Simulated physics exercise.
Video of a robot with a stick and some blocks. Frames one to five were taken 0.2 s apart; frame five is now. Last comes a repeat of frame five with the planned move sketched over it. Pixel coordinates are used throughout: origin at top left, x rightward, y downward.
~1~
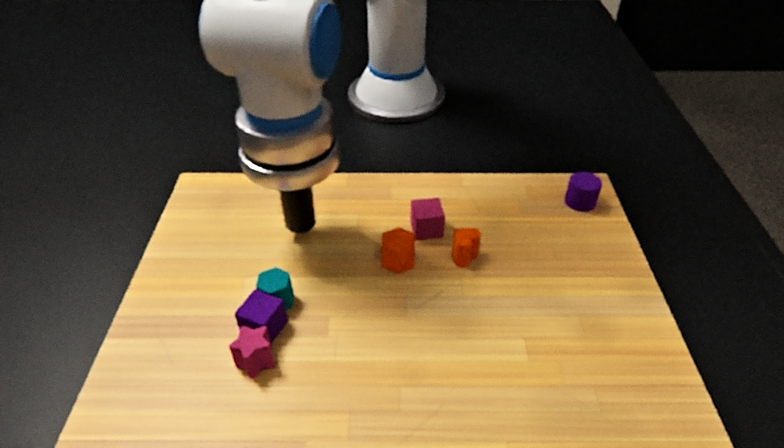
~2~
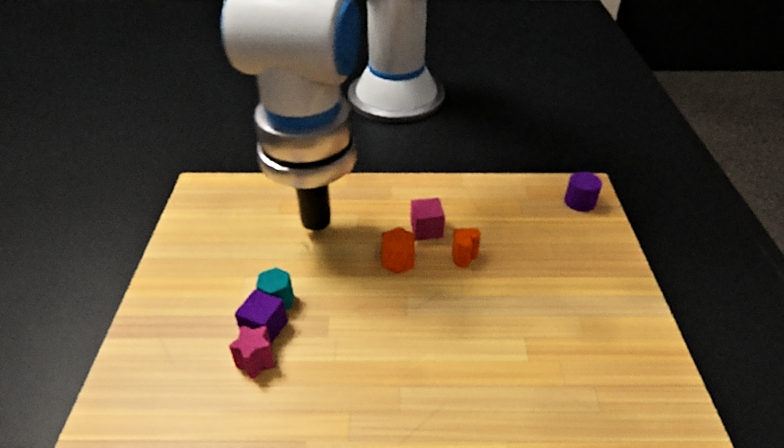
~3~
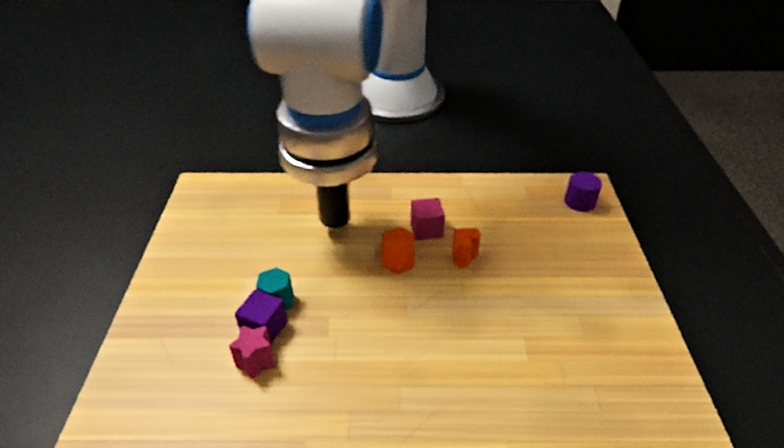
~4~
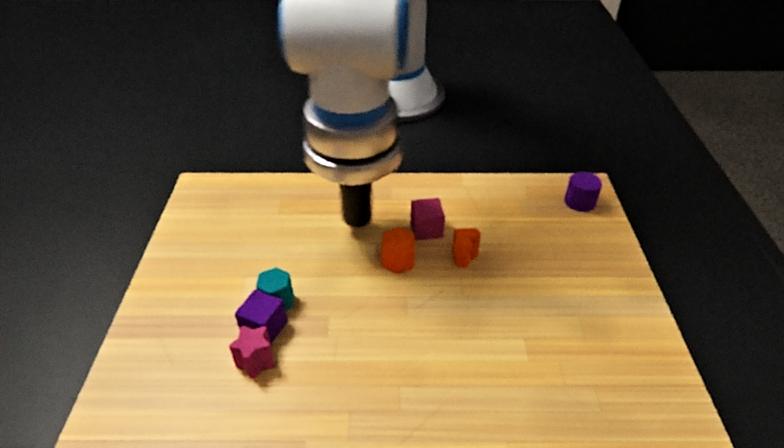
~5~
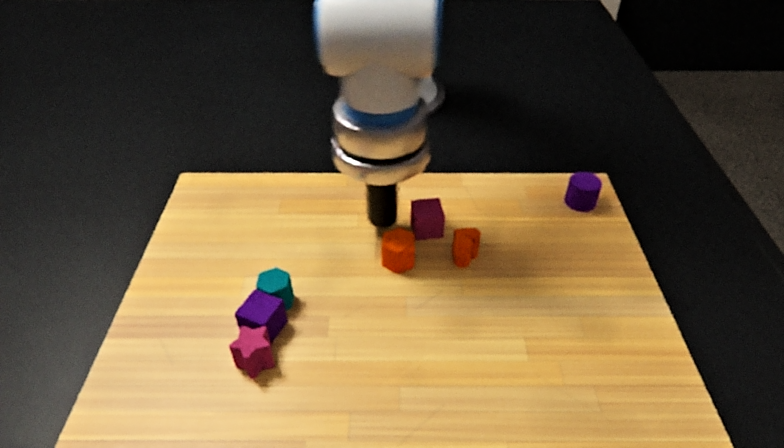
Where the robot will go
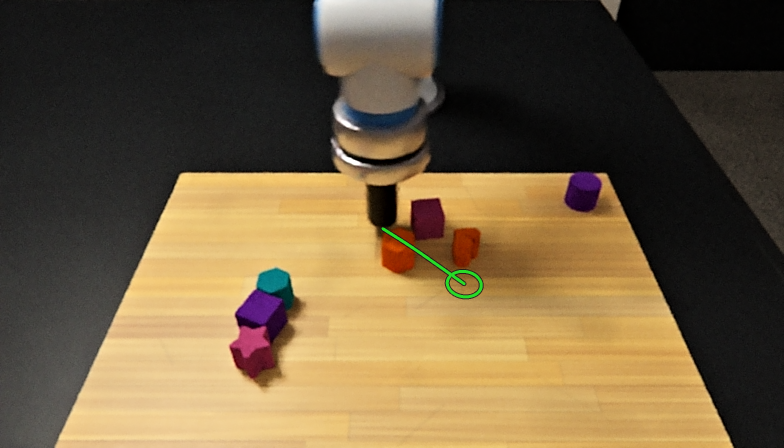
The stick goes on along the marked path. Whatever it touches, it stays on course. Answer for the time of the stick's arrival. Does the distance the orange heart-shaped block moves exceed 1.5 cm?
I believe not.
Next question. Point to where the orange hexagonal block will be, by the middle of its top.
It should be at about (408, 255).
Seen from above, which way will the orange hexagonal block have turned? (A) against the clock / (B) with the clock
B (with the clock)
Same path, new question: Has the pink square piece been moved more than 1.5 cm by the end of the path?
Short answer: No.
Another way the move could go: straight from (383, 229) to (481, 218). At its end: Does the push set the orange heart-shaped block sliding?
I'd say no.
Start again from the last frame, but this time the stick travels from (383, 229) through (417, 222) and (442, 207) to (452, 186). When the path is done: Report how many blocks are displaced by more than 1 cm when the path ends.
Number moved: 1.
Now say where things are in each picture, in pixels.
In the first picture, stick's lower end (301, 223); orange hexagonal block (399, 239); pink square piece (428, 207); orange heart-shaped block (467, 235).
In the second picture, stick (316, 221); blocks still.
In the third picture, stick (335, 219); blocks still.
In the fourth picture, stick (357, 217); blocks still.
In the fifth picture, stick (383, 217); orange hexagonal block (399, 239); pink square piece (428, 207); orange heart-shaped block (467, 235).
Drawn move, in a line from (383, 229) to (464, 284).
The first path, step by step. One third of the way, stick (410, 235); orange hexagonal block (403, 246), turned 35° clockwise; pink square piece (432, 209), turned 25° anticlockwise.
Two thirds of the way, stick (437, 253); orange hexagonal block (408, 255), turned 75° clockwise; pink square piece (434, 209), turned 30° anticlockwise.
At the end, stick (466, 273); orange hexagonal block (408, 255), turned 75° clockwise; pink square piece (434, 209), turned 30° anticlockwise; orange heart-shaped block (472, 238), turned 35° anticlockwise.
